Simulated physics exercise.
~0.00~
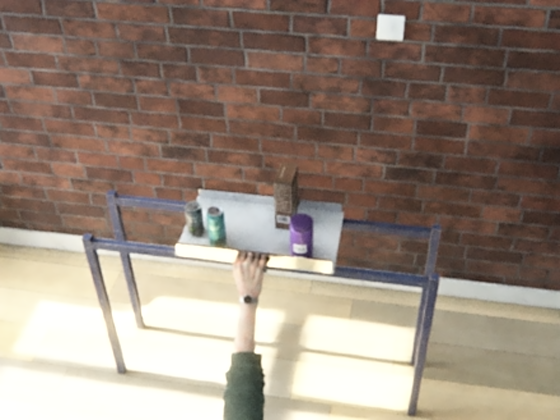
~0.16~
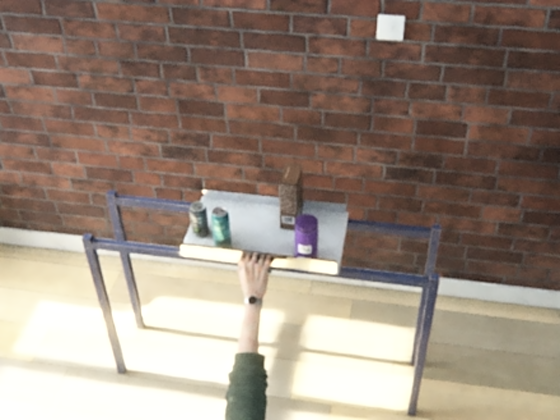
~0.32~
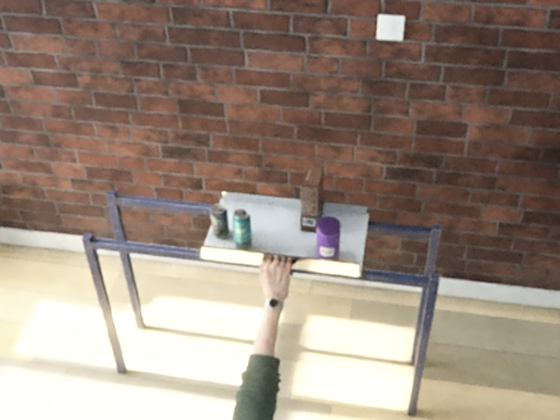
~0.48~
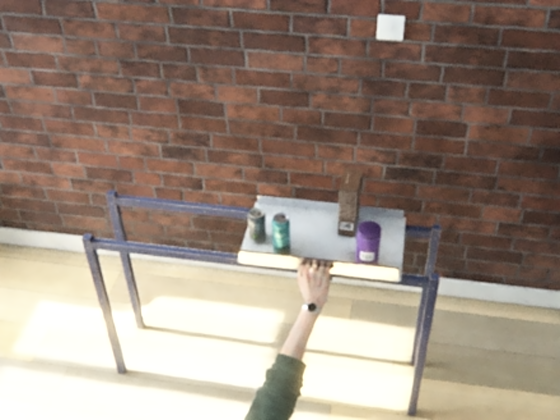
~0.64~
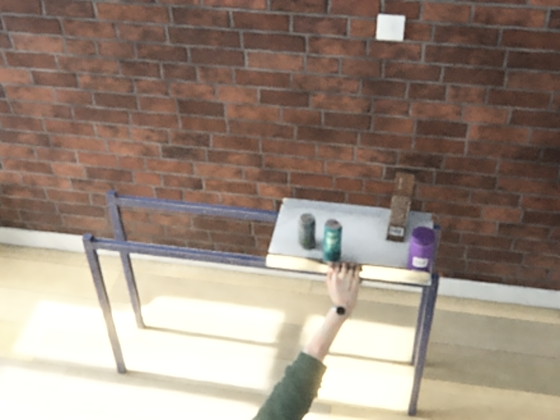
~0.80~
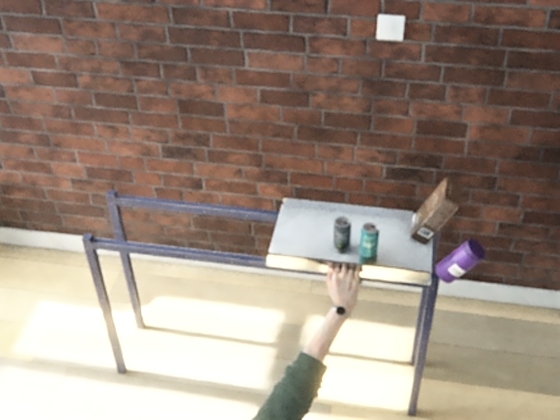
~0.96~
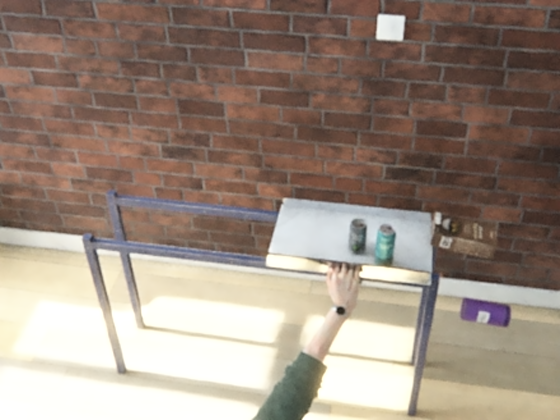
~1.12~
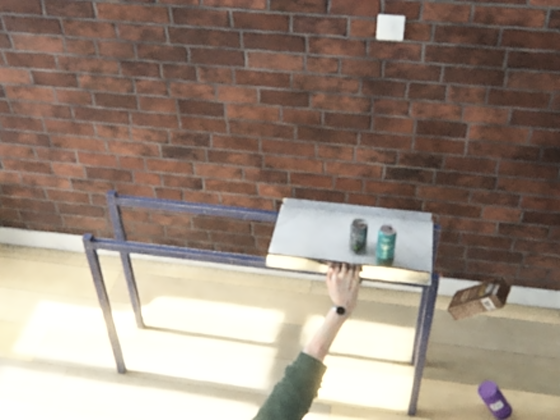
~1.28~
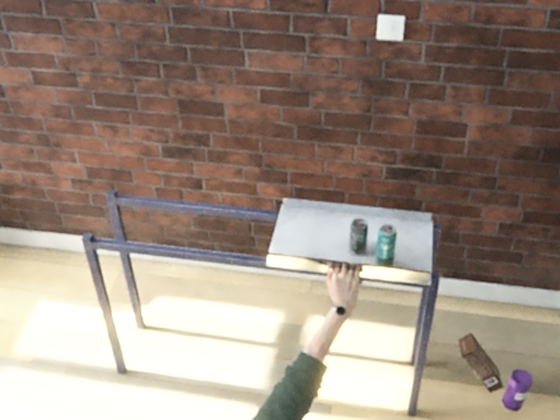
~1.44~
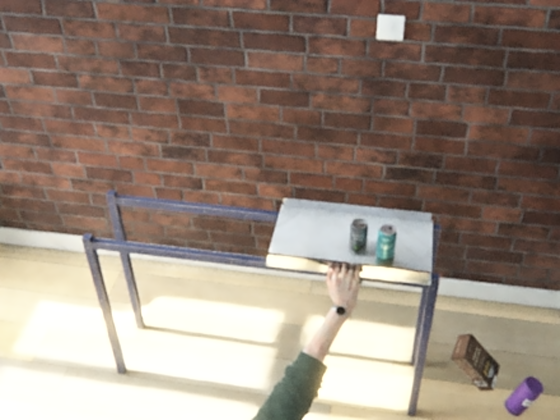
In the video, a hand pushes a tray holding two cans, a purple jar and a brown packet rightward along a railed frame until it stops abruptly. The jar and packet tip off the right end onto the floor, while the turquoise and grey cans slide right and stay upright on the tray.
